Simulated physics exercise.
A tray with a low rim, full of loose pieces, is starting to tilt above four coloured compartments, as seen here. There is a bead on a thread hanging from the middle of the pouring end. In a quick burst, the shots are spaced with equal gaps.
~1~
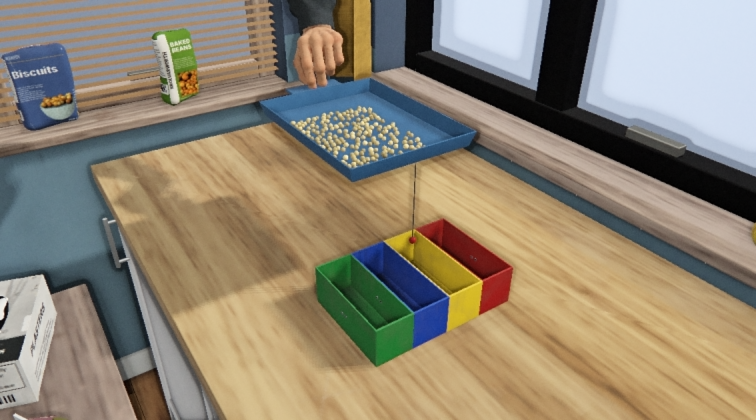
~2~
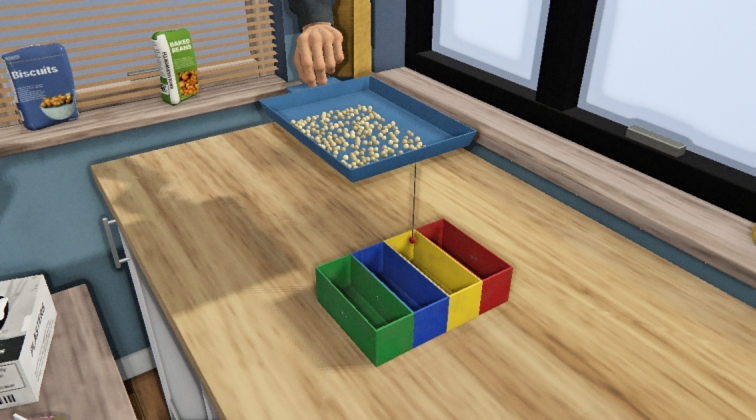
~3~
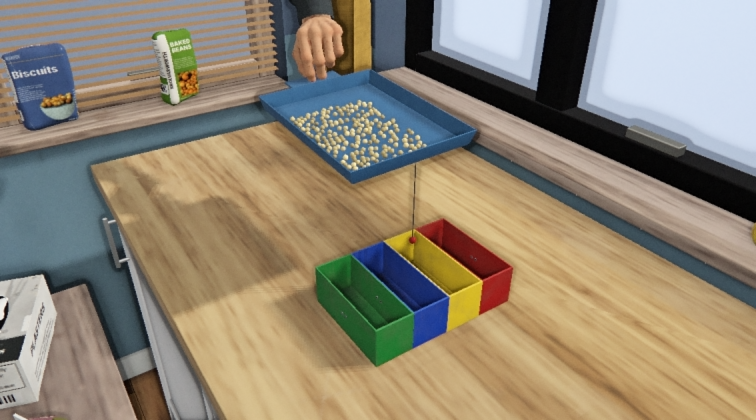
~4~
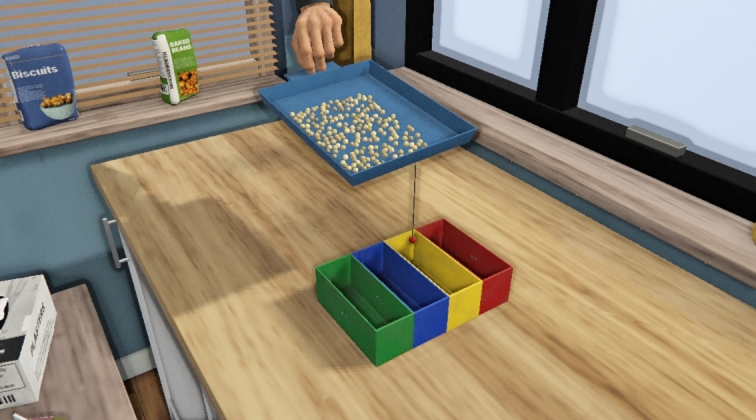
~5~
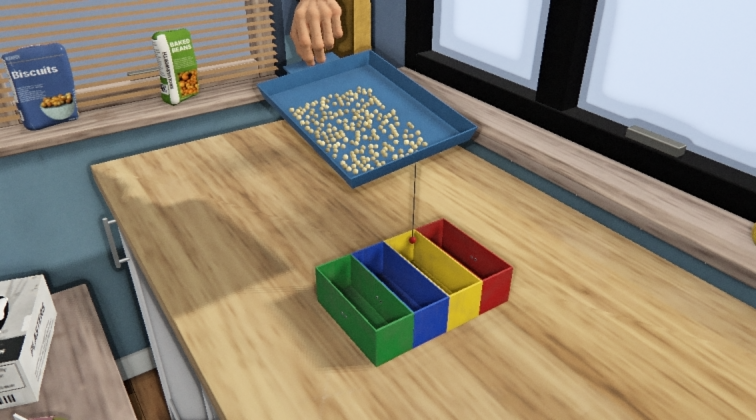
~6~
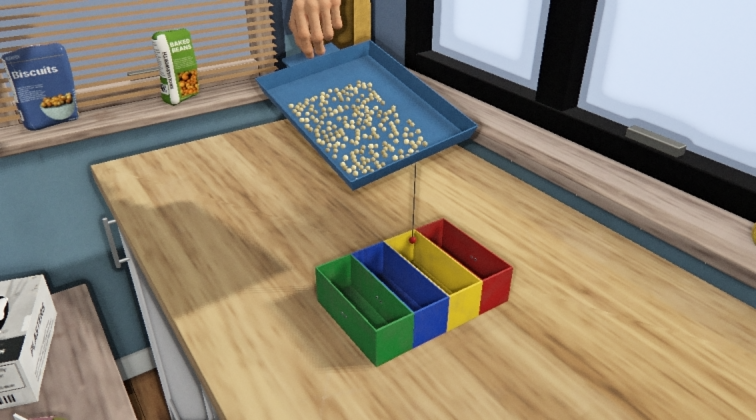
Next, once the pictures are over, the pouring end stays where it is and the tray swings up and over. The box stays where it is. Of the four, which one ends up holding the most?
The green one.
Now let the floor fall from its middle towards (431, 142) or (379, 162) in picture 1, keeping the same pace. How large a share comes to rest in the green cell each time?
0 and 80 per cent, in that order.
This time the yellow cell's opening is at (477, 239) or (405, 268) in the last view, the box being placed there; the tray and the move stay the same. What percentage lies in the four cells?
First 0 %, then 100 %.
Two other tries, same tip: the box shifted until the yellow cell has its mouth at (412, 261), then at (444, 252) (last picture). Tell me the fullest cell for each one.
Try 1 - that blue cell; try 2 - the green cell.
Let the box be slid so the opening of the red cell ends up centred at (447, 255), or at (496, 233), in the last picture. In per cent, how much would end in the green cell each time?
10 %, then 0 %.
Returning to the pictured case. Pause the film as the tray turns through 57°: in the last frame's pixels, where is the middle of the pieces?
The load is centred near (357, 162).
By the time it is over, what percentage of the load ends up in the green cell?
Around 90 per cent.
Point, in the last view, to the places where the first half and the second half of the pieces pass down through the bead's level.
Early-half point (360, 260); late-half point (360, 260).
Shortly afterwards, tray tipped steeply; all but a few on the tray; only a few in the green cell.
Next, tray tipped right over; the bulk on the tray; only a few in the green cell; a little falling or outside the box.
Some moments later, tray tipped past a quarter turn; the bulk in the green cell; a little in the blue cell; only a few in the yellow cell; only a few falling or outside the box.
In the end, tray tipped past a quarter turn; the bulk in the green cell; a little in the blue cell; only a few in the yellow cell; none at all in the red cell; only a few outside the box.
